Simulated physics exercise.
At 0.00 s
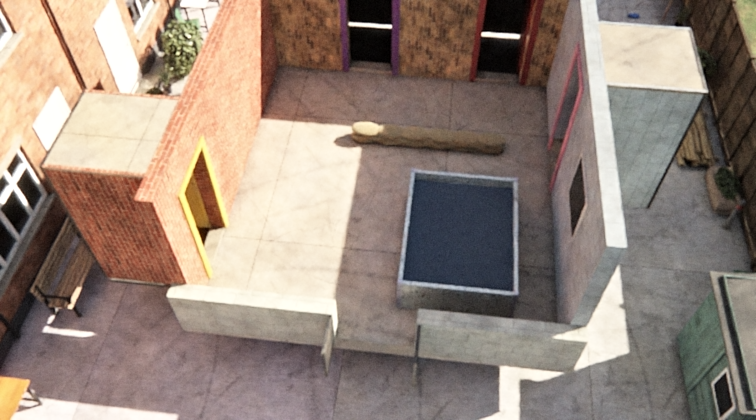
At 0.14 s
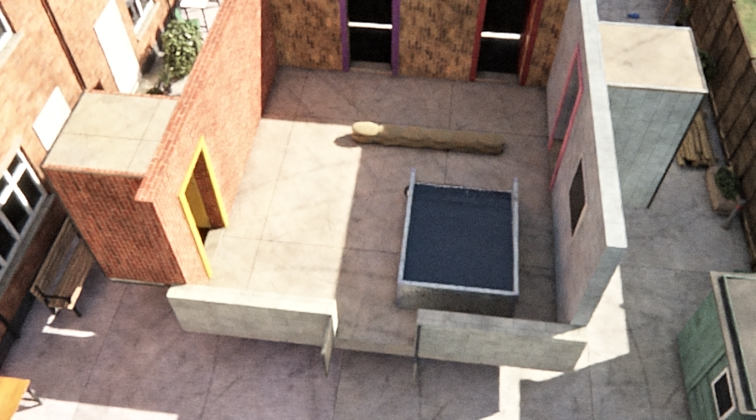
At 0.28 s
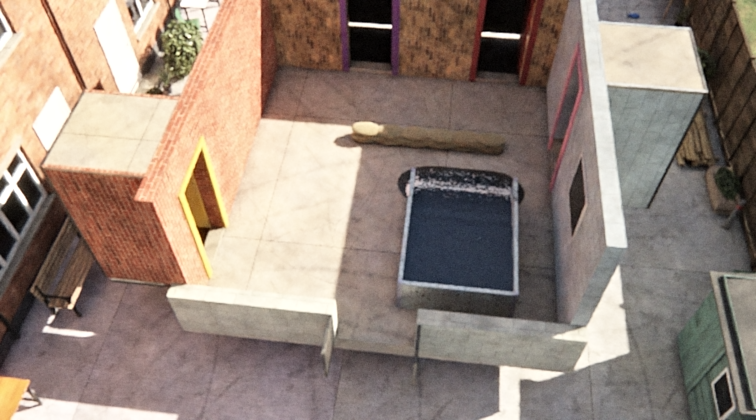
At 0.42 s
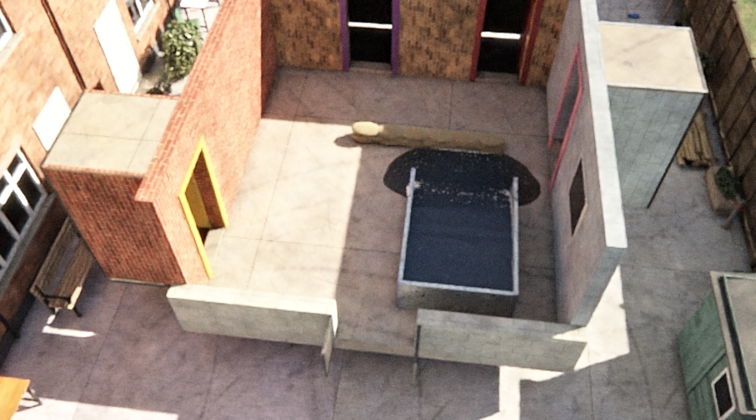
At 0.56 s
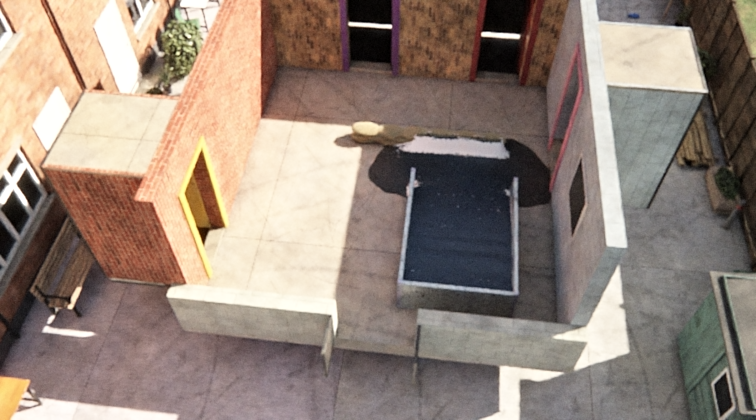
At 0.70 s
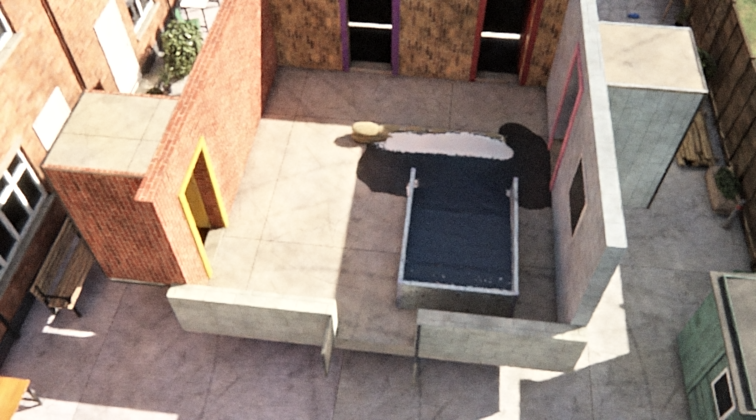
A roofless yard with a pale level floor, seen from high above, is enclosed by a red brick wall with a yellow doorway at left, patterned brown walls behind and grey walls at right. A grey-rimmed tank of dark blue water sits right of centre, before a long brown log. The tank's far side opens and dark water pours out, spreading in a widening pool to the log and right wall, while the view stays still.
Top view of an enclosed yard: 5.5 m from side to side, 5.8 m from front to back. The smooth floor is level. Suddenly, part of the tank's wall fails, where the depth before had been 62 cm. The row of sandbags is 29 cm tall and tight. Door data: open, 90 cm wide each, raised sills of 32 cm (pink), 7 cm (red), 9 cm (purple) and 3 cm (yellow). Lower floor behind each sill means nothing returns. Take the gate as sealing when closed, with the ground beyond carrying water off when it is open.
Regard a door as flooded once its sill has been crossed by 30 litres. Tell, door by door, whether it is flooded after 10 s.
Pink door - no; red door - yes; purple door - no; yellow door - yes.
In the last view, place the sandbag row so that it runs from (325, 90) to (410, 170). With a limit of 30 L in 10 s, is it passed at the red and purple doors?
Doors: Red exceeds / purple exceeds.
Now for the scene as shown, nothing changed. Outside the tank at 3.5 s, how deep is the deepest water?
Peak depth: Approx. 22 cm.
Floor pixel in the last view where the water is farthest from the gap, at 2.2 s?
I'd put it near pixel (265, 110) of the last picture.
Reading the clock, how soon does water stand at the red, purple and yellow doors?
Arrival times: Red 1.8 seconds, purple 2.8 seconds, yellow 2.8 seconds.
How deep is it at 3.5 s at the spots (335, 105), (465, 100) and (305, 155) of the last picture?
First 1 cm, then 9 cm, then 5 cm.
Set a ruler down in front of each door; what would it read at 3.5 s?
Measured in centimetres, the pink door gives 21, the red door 17, the purple door 7 and the yellow door 8.
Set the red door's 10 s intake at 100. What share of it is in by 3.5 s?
Roughly 55%.
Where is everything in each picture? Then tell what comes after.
The tank at (461, 231) is whole and still, 62 cm deep, in the first picture.
The front is at (408, 194), 0.9 m from the gap on the tank's far side; 0.4 m2 of floor is under water; 62 cm left at the back of the tank, in the second picture.
Water pours out on the tank's far side and has run 1.1 m, to (520, 194); typically 11 cm deep outside, 62 cm at the tank's back, in the third picture.
The front is at (394, 167), 1.4 m from the gap on the tank's far side; 2.6 m2 of floor is under water; 62 cm left at the back of the tank, in the fourth picture.
Water pours out on the tank's far side and has run 1.8 m, to (516, 144); typically 10 cm deep outside, 61 cm at the tank's back, in the fifth picture.
The front is at (520, 129), 2.2 m from the gap on the tank's far side; 4.1 m2 of floor is under water; 54 cm left at the back of the tank, in the sixth picture.
After 1.4 s water covers 25 % of the floor and is deepest (44 cm) near (464, 154); pink door 25 cm at the sill, 0 L in, red door not reached, purple door not reached, yellow door not reached.
After 2.2 s water covers 50 % of the floor and is deepest (36 cm) near (455, 153); pink door 33 cm at the sill, 4 L in, red door 15 cm at the sill, 2 L in, purple door not reached, yellow door not reached.
After 3.5 s water covers 70 % of the floor and is deepest (22 cm) near (540, 95); pink door 21 cm at the sill, 7 L in, red door 17 cm at the sill, 69 L in, purple door 7 cm at the sill, 0 L in, yellow door 8 cm at the sill, 3 L in.
After 6.0 s water covers 90 % of the floor and is deepest (16 cm) near (262, 116); pink door 9 cm at the sill, 8 L in, red door 10 cm at the sill, 123 L in, purple door 3 cm at the sill, 0 L in, yellow door 6 cm at the sill, 26 L in.
After 10.0 s water covers 95 % of the floor and is deepest (10 cm) near (325, 322); pink door 7 cm at the sill, 8 L in, red door 5 cm at the sill, 128 L in, purple door 7 cm at the sill, 1 L in, yellow door 9 cm at the sill, 58 L in.
